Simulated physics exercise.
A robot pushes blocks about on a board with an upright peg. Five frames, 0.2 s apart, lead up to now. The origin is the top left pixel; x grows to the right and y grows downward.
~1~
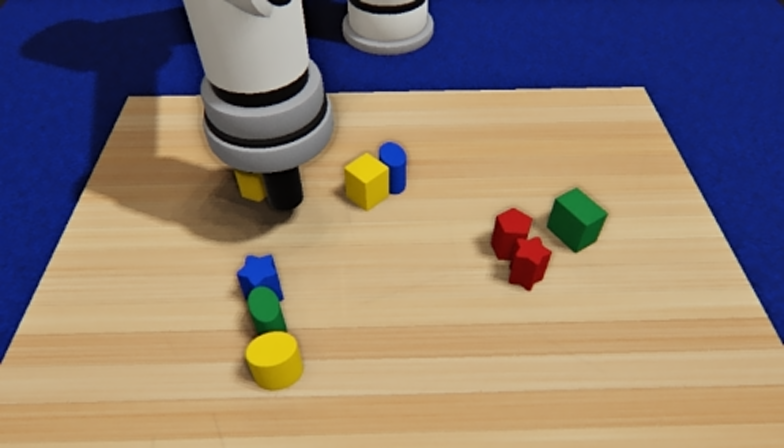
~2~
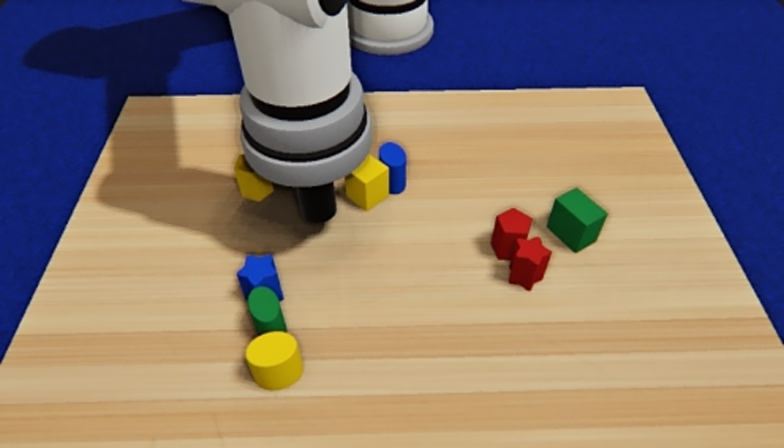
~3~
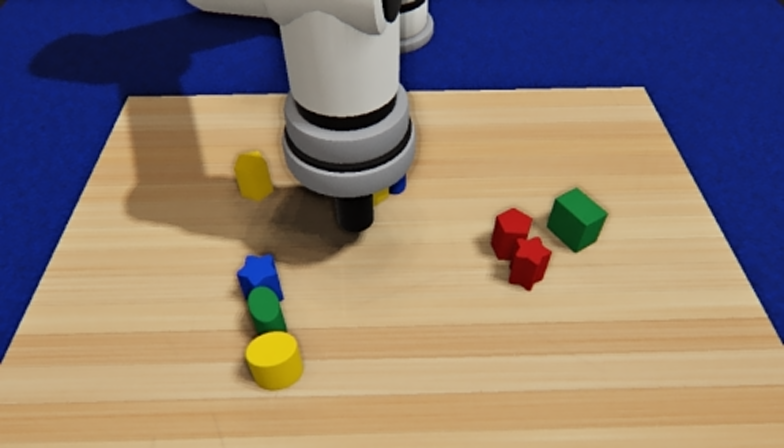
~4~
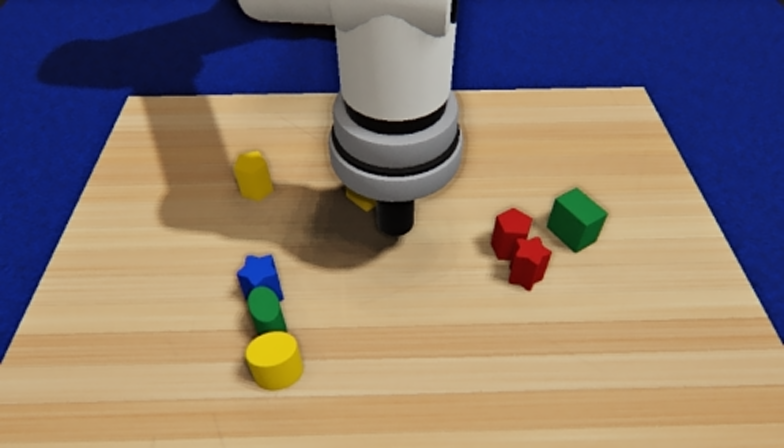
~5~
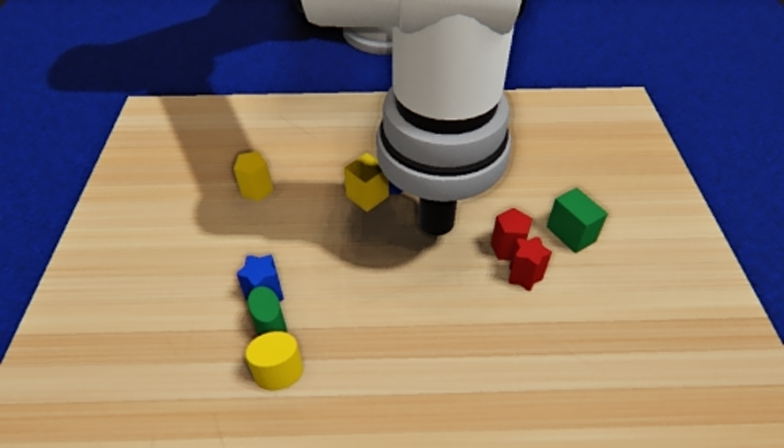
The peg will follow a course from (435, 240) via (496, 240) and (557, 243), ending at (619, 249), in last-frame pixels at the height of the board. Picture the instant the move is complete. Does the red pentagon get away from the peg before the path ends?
I believe so.
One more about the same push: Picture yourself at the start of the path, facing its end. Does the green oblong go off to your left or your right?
It gets pushed left.
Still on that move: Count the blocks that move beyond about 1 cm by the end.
It moves two blocks.
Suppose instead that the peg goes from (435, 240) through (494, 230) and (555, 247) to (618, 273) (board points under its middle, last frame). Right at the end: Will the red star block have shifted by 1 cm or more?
Yes
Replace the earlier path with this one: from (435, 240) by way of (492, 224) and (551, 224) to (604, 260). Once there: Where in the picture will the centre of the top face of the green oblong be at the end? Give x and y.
The middle of its upper face should be somewhere near (659, 231).
On the path given first. One third of the way, peg at (500, 223); red pentagon at (537, 223), turned 25° clockwise.
Two thirds of the way, peg at (563, 226); red pentagon at (590, 239), turned 90° clockwise; red star block at (538, 250), turned 25° clockwise; green oblong at (595, 202).
At the end, peg at (628, 232); blue elliptical block in place; red pentagon at (600, 244), turned 115° clockwise; red star block at (538, 250), turned 25° clockwise; green oblong at (625, 195), turned 45° anticlockwise.
